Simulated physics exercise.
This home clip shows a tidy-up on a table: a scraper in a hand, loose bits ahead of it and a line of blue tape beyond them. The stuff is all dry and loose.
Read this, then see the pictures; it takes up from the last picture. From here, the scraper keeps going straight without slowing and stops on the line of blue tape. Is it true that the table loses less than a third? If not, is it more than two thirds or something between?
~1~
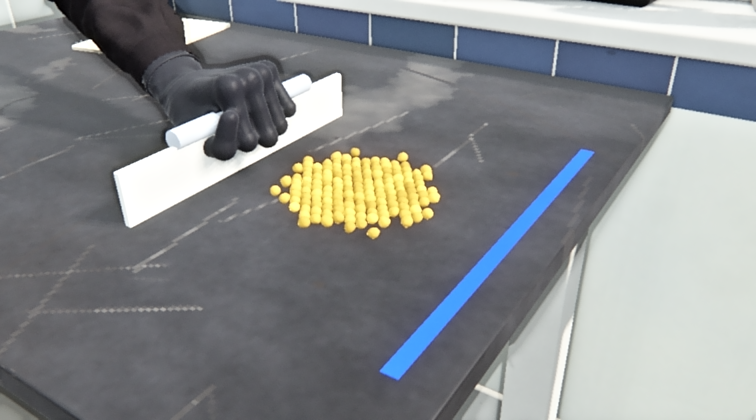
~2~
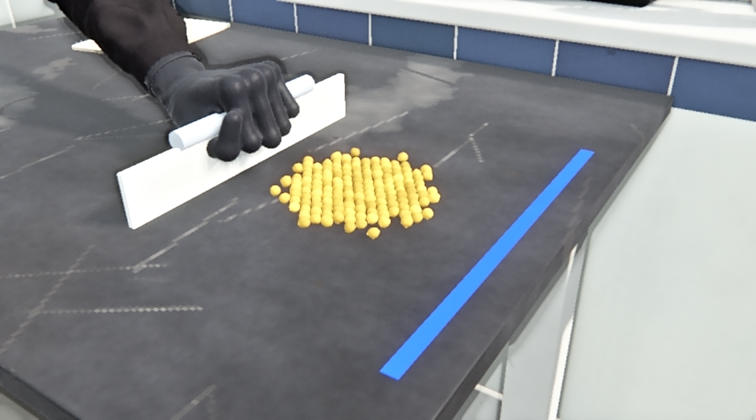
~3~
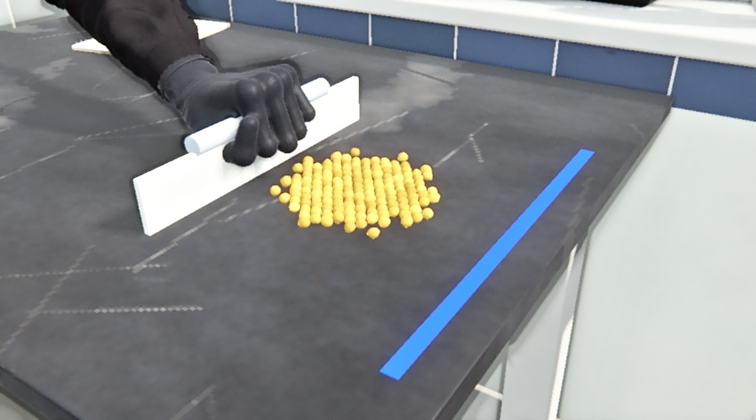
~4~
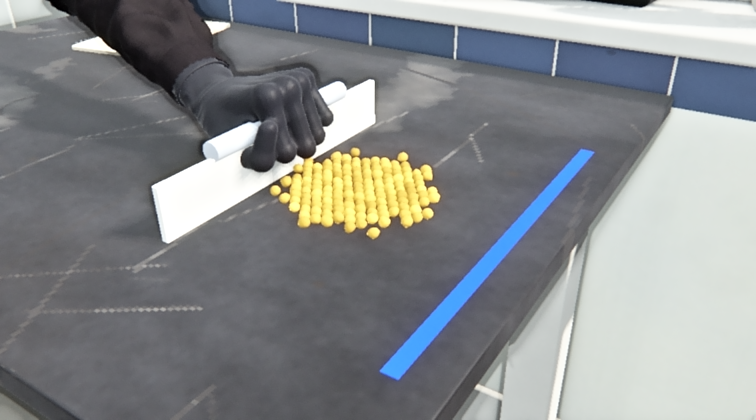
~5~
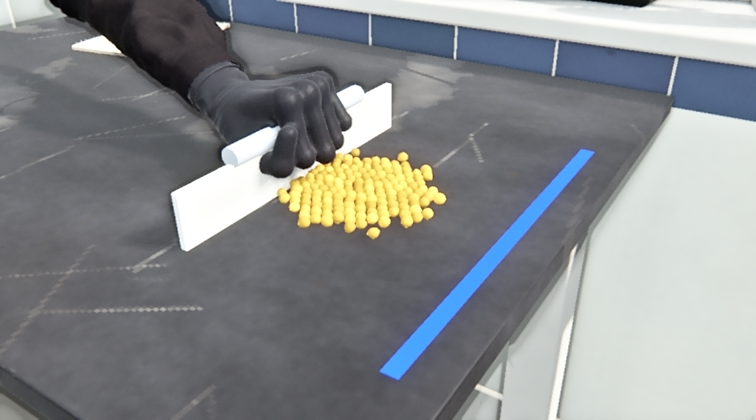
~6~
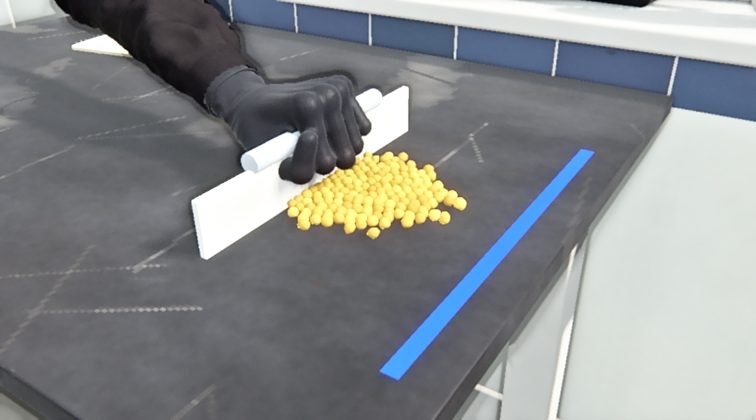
Fallen off: At least half what stays and at most twice it.
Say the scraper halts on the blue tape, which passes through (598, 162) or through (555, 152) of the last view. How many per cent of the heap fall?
Roughly 80 and 20 percent, in that order.
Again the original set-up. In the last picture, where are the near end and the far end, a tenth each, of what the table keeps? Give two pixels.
The two ends would be somewhere around (472, 315) and (584, 183).
Soon after the last picture, scraper still moving, near (416, 159); heap all on the table, its front near (517, 238).
A little later, scraper stopped at the blue tape; heap about a third over the edge.
Later still, scraper stopped at the blue tape; heap about half over the edge.
At rest, scraper stopped at the blue tape; heap about half over the edge.
